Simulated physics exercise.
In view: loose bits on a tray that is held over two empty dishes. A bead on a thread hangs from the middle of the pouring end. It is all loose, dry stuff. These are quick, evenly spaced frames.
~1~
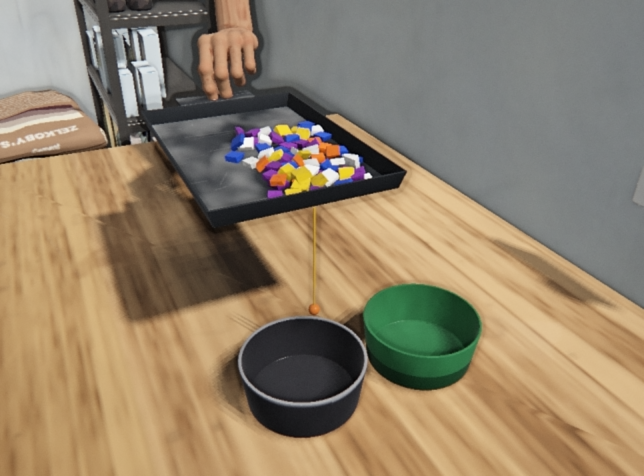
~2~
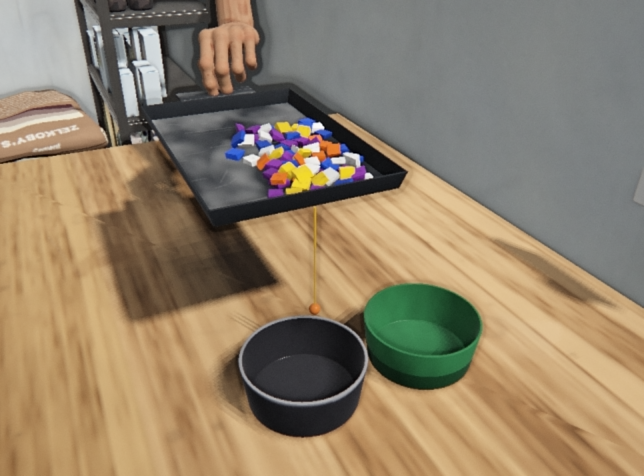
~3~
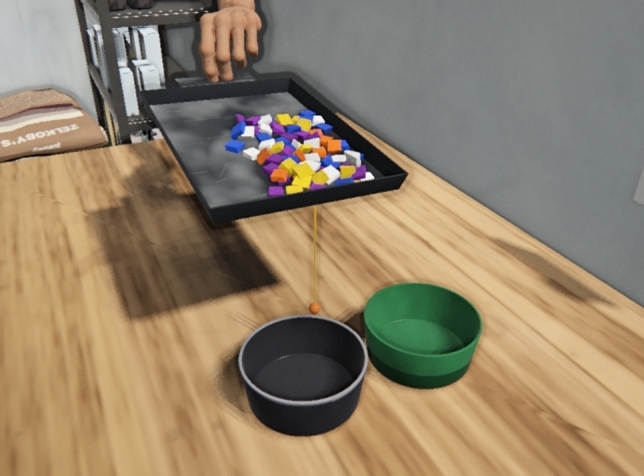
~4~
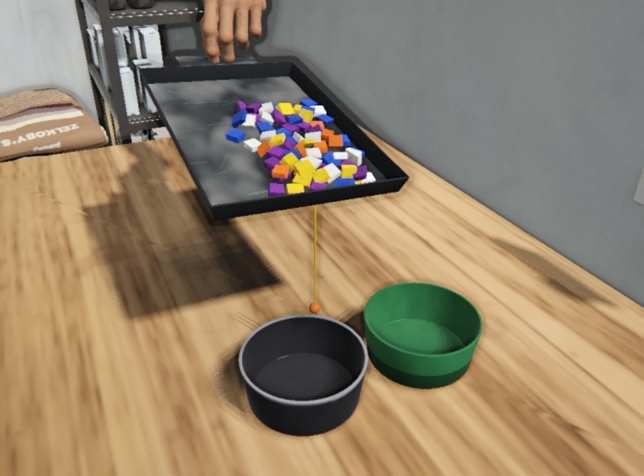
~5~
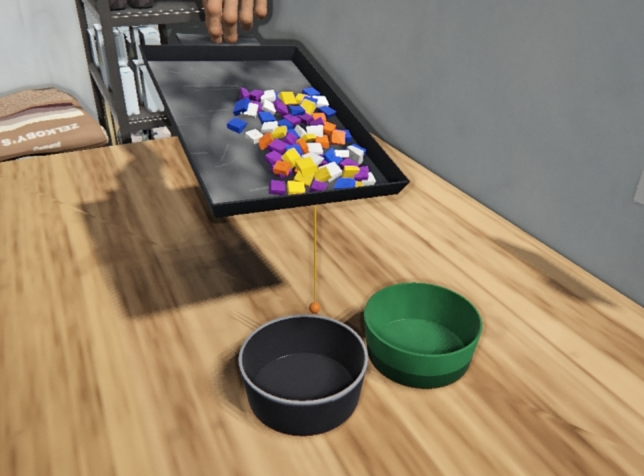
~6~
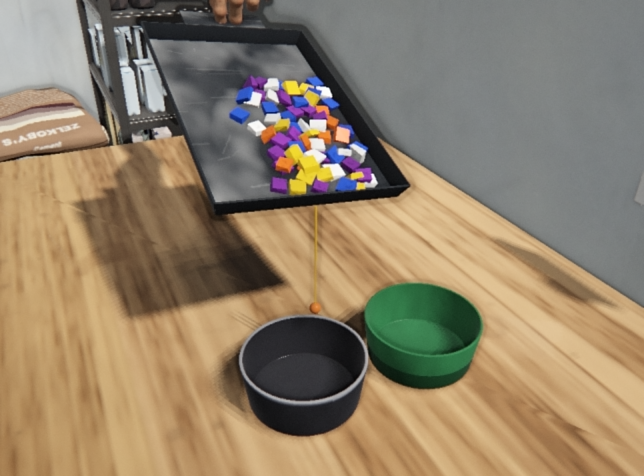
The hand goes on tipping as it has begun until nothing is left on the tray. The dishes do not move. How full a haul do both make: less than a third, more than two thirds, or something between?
They take more than two thirds between them.
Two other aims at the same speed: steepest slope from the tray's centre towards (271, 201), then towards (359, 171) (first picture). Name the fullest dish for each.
One: The left one. Two: The right dish.
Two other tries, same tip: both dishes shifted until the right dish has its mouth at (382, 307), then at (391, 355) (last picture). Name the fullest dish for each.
In turn: Right; the dish on the right.
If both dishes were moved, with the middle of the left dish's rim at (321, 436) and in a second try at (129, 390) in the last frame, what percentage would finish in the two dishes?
Roughly 0 per cent, and 0 per cent.
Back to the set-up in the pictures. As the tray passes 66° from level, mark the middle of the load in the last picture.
Close to (361, 170).
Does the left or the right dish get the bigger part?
Fuller: The right dish.
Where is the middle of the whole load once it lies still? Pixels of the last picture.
Near (407, 348).
Shortly afterwards, tray tipped steeply; the whole lot on the tray.
Next, tray tipped past a quarter turn; a little on the tray; only a few in the left dish; near half in the right dish; a little outside both; near a quarter in the air.
Some moments later, tray tipped past a quarter turn; a little in the left dish; the bulk in the right dish; a little outside both.
In the end, tray tipped past a quarter turn; a little in the left dish; the bulk in the right dish; a little outside both.
